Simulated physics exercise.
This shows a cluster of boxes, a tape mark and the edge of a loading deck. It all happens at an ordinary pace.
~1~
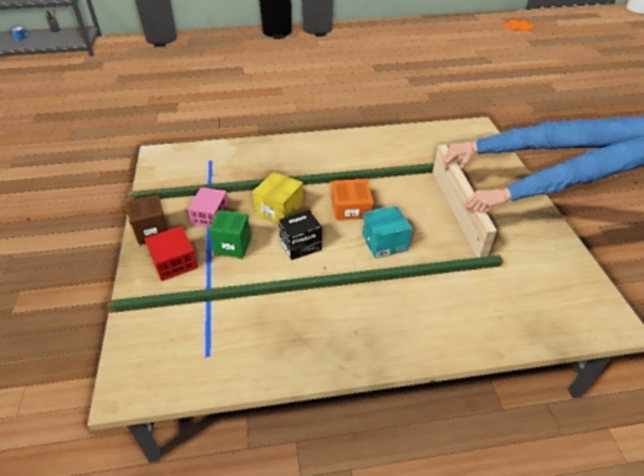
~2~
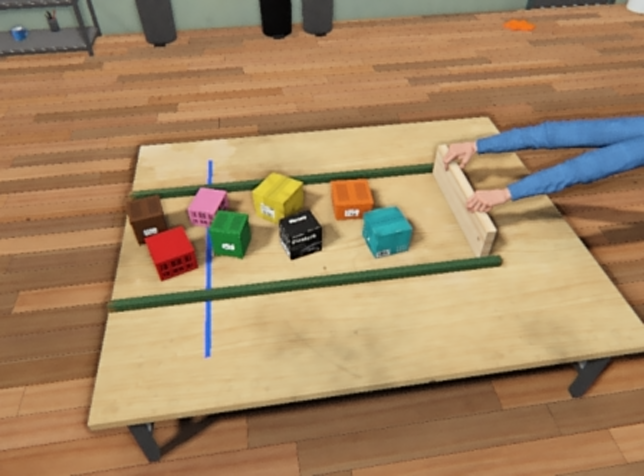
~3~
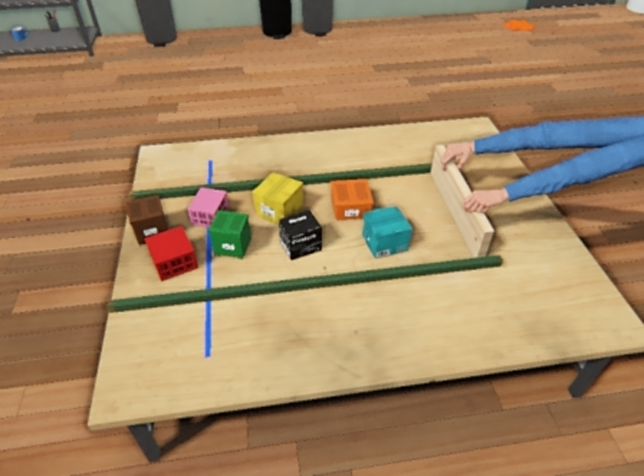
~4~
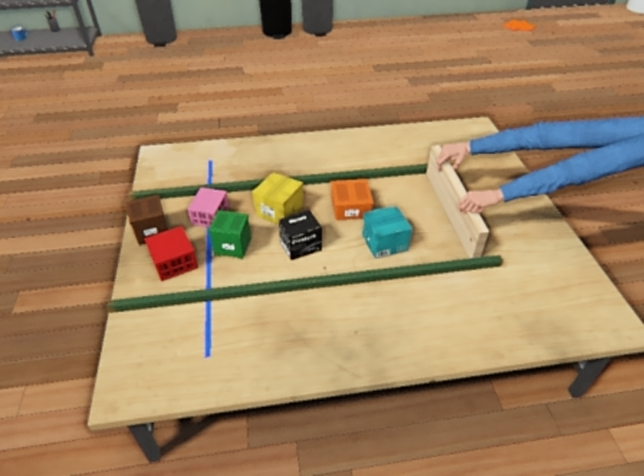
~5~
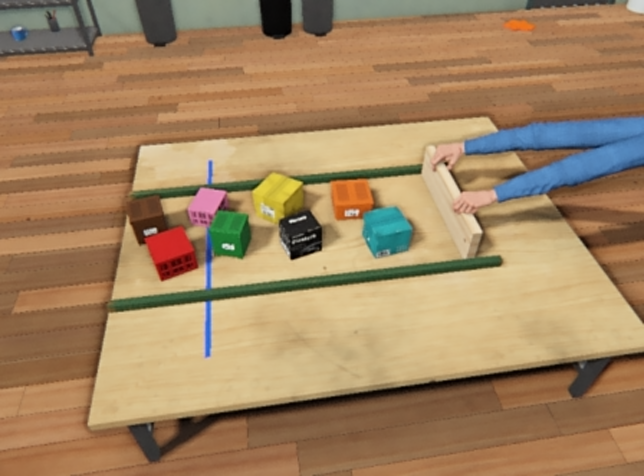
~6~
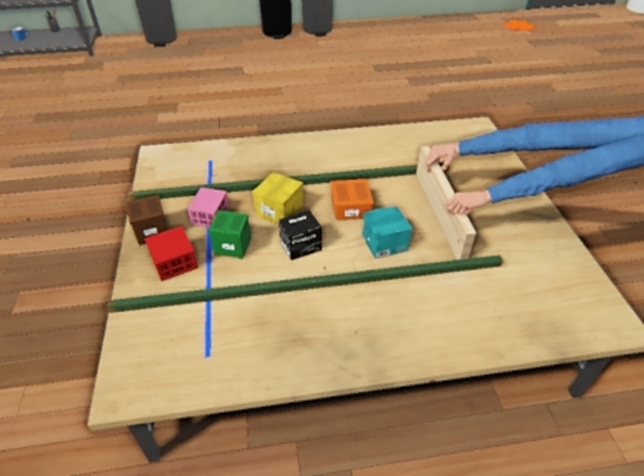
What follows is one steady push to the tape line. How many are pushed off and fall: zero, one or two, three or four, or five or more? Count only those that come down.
The number that fall off is three or four.
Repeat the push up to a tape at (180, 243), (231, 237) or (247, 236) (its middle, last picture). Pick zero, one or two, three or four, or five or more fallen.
The falls would be 5 or more; either one or two; not one.
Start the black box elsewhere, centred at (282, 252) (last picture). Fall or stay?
Then it holds on.
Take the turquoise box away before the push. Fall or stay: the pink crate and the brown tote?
The pink crate is lost, the brown tote falls.
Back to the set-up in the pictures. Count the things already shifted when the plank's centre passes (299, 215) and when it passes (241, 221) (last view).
The counts are 6 and 8.
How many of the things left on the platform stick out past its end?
Overhanging: 0.
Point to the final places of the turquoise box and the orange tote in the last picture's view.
Near (188, 252) and (189, 217).
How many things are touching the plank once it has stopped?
2 of them.
A little later, none off yet; brown tote at rest near (149, 221); red crate at rest near (172, 253); pink crate at rest near (209, 208).
When it is over, the number that fall off is three or four; down, green tote, pink crate, red crate and brown tote.
